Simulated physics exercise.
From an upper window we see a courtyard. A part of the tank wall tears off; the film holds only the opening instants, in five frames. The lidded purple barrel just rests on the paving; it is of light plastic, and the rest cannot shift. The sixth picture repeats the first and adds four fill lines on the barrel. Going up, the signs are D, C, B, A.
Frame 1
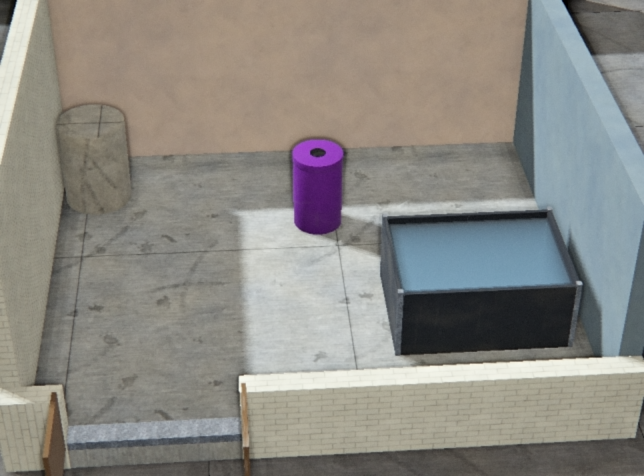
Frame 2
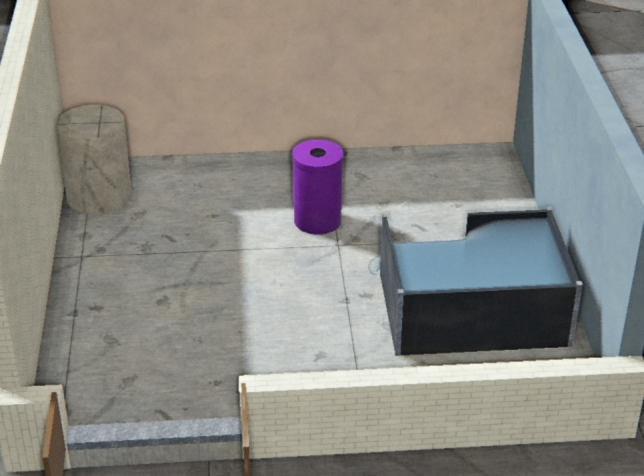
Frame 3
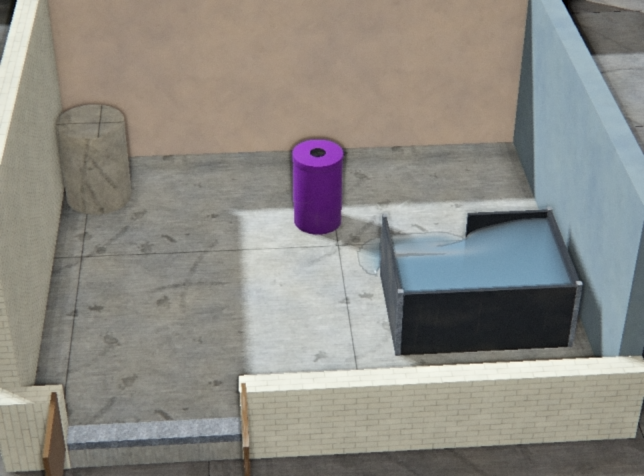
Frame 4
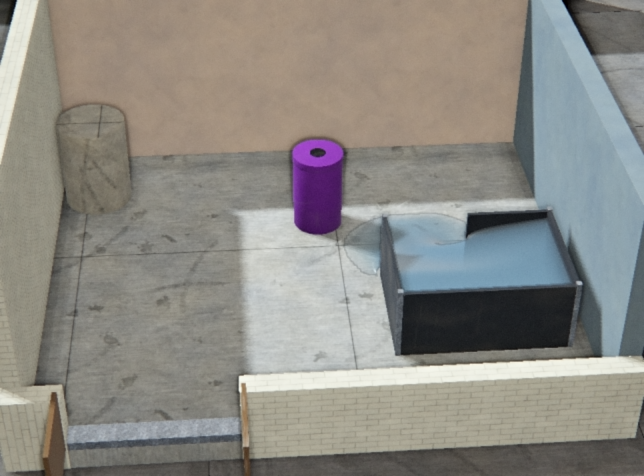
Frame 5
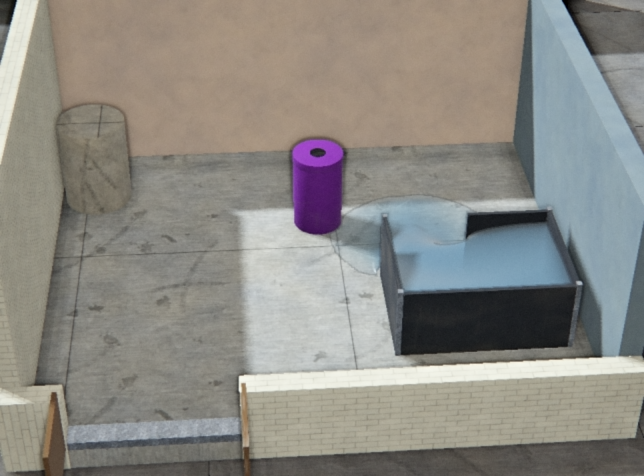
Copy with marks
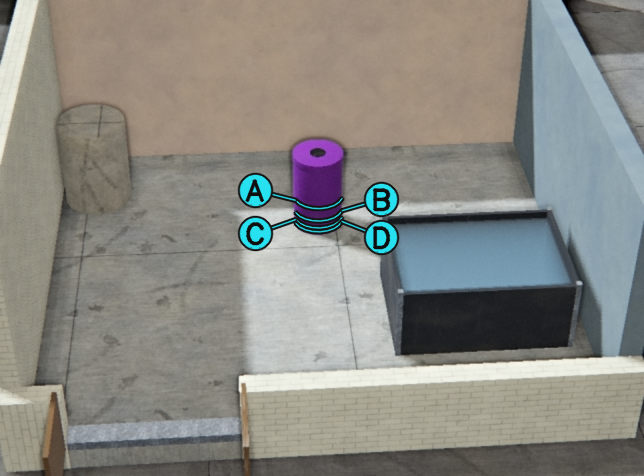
Water dropped a little in the dark tank as a section of its back side opened, then poured out behind it and spread across the courtyard floor toward the purple barrel, which stood still.
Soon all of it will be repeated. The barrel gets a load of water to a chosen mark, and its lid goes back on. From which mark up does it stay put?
Mark A.
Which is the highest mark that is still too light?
It is B.
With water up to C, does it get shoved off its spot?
Yes.
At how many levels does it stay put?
One of the four.
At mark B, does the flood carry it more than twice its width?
No.
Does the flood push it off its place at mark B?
Yes, it does.
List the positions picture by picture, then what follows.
Lid of the purple barrel at (318, 153); tank full, its middle at (478, 256); open gate at (151, 384), in the first frame.
Water covers 1 % of the ground, mostly out of sight from here, in the second frame.
In the third frame, 3 % of the ground wet, in view closest to the barrel at (371, 249).
In the fourth frame, 6 % of the ground wet, in view closest to the barrel at (352, 238).
Lid of the purple barrel at (318, 153); 9 % of the ground wet, in view closest to the barrel at (344, 223), in the fifth frame.
On the marked copy, A at (320, 208); B at (320, 221); C at (320, 227); D at (320, 231); from the bottom up D, C, B, A.
With A, it does not move.
With B, it is pushed about its own width away.
With C, it is pushed about 3 times its own width away.
With D, it is pushed about 4 times its own width away.
